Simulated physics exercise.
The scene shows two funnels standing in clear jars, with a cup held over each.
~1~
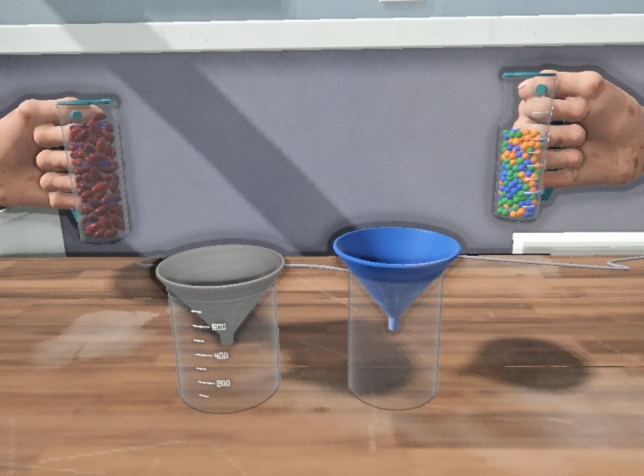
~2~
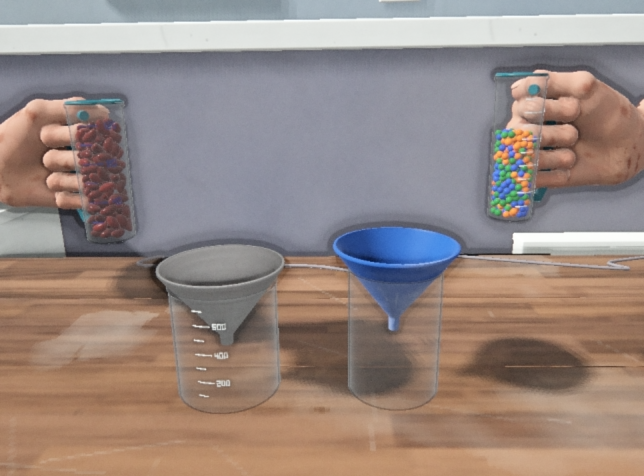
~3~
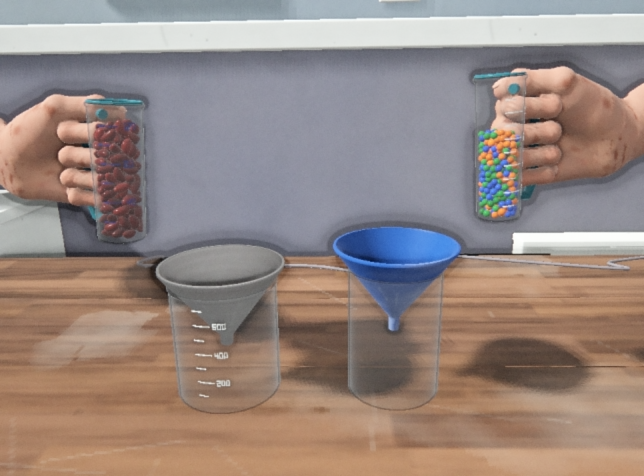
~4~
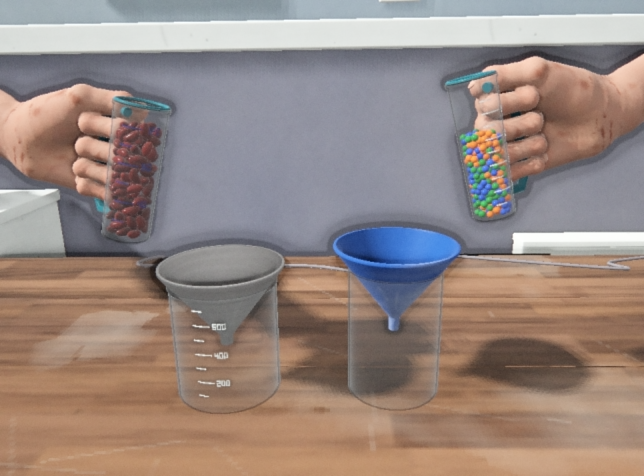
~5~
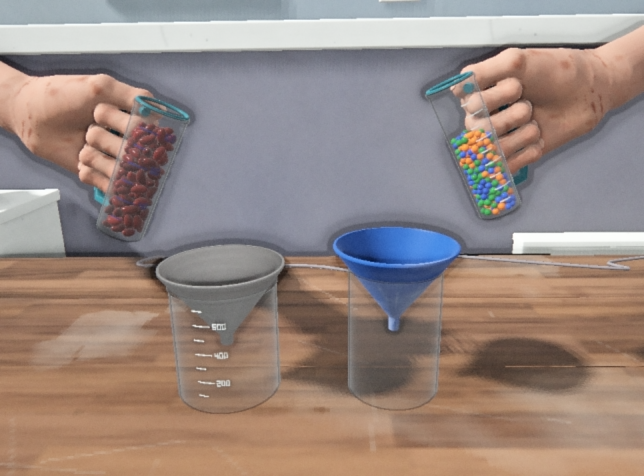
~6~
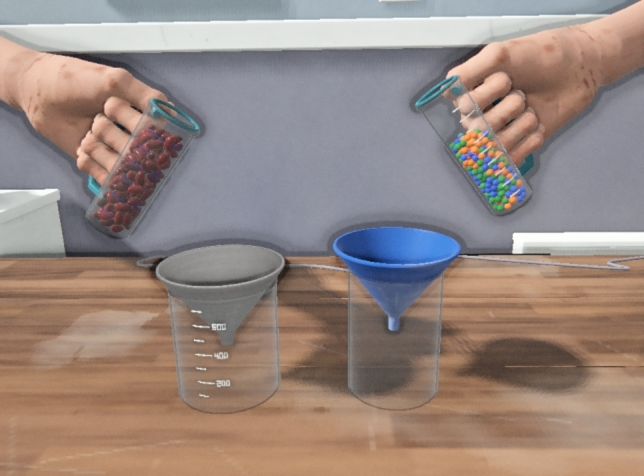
Two hands move cups of beans and colorful beads inward, tilting them above two funnels.
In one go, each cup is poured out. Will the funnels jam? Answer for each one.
Left funnel: Yes, it jams; right: Yes, it jams.
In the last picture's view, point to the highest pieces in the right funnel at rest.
Looks like it tops out around (378, 271).
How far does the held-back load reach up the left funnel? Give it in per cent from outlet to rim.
About 90 %.
Then, 0.21 s past the last view, left, all still in the cup; right, all still in the cup.
Then, 0.47 s past the last view, left, all still in the cup; right, all still in the cup.
Then, 0.75 s past the last view, left, nearly all still in the cup, a small part in or over the funnel; right, nearly all still in the cup, a small part in or over the funnel.
Finally, left, all stuck in the funnel, none down in the jar; right, all stuck in the funnel, none down in the jar.
